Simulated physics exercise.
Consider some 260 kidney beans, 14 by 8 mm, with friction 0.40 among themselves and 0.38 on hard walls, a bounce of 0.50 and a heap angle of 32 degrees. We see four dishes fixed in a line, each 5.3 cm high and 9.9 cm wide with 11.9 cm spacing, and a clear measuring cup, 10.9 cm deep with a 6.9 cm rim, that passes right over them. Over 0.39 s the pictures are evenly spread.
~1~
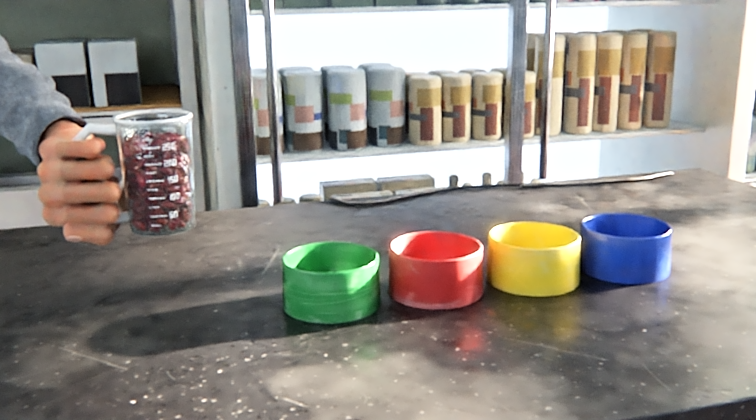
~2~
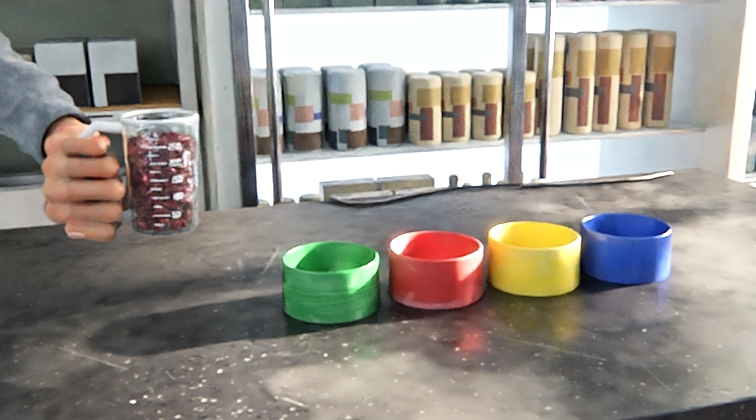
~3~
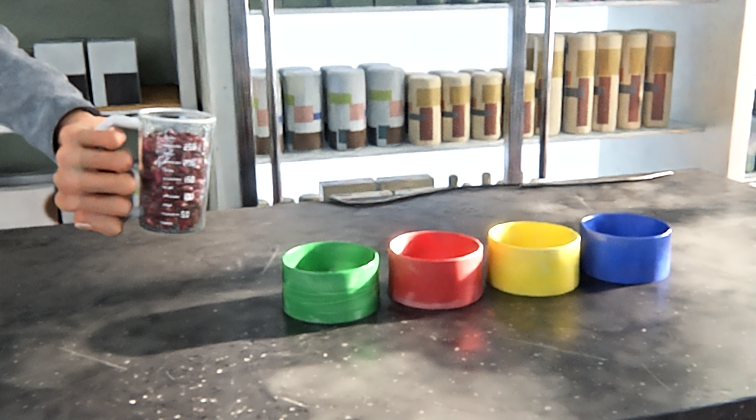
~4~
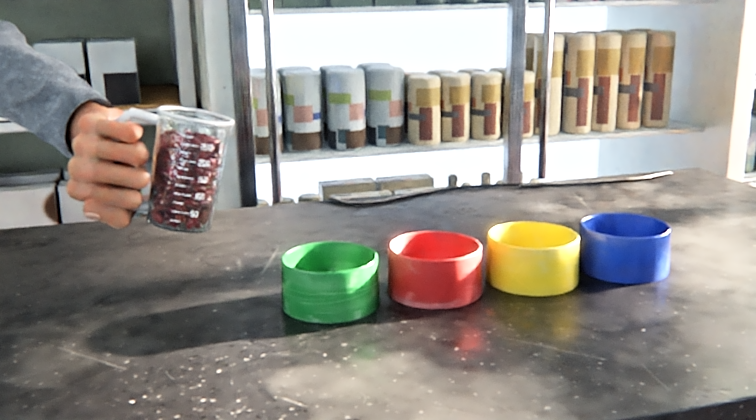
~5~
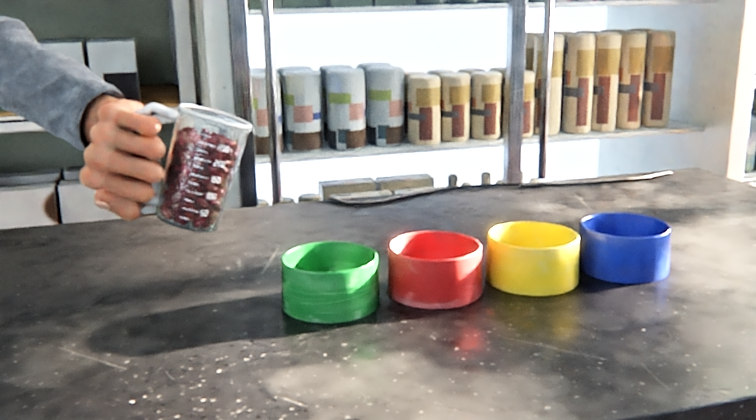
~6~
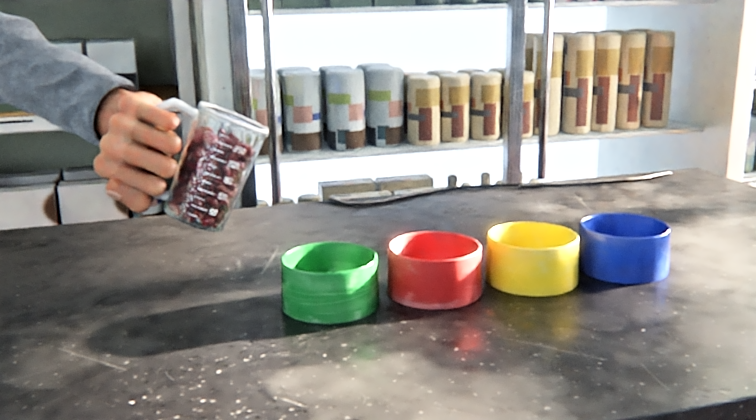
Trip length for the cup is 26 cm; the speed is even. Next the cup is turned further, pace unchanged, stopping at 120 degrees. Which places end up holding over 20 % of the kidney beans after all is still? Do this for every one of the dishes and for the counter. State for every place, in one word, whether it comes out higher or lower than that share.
Red: Higher, blue: Lower, green: Lower, yellow: Lower, counter: Higher.
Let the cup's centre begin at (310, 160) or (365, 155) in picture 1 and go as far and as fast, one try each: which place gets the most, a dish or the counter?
The winner: Blue; blue.
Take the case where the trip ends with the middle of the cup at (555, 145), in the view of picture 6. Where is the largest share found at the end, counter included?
That'd be yellow, it takes the most.
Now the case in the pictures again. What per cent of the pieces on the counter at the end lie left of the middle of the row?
I'd estimate close to 40 in a hundred.
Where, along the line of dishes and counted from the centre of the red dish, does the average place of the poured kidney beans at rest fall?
Some 5 cm to the right.
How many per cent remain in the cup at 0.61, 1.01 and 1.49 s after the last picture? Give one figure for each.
Close to 100, 95 and 10 per cent respectively.
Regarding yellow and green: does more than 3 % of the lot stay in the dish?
For yellow, it does; for green, it does not.
Then, 0.61 s after the last picture, tilt 71 degrees; cup holds 100 %.
Then, 1.01 s after the last picture, tilt 101 degrees; cup holds 95 %.
Then, 1.49 s after the last picture, tilt 120 degrees; cup holds 10 %, red 45 %, yellow 10 %.
In the end, red 45 %, blue 0 %, green 0 %, yellow 10 %, counter 45 %.
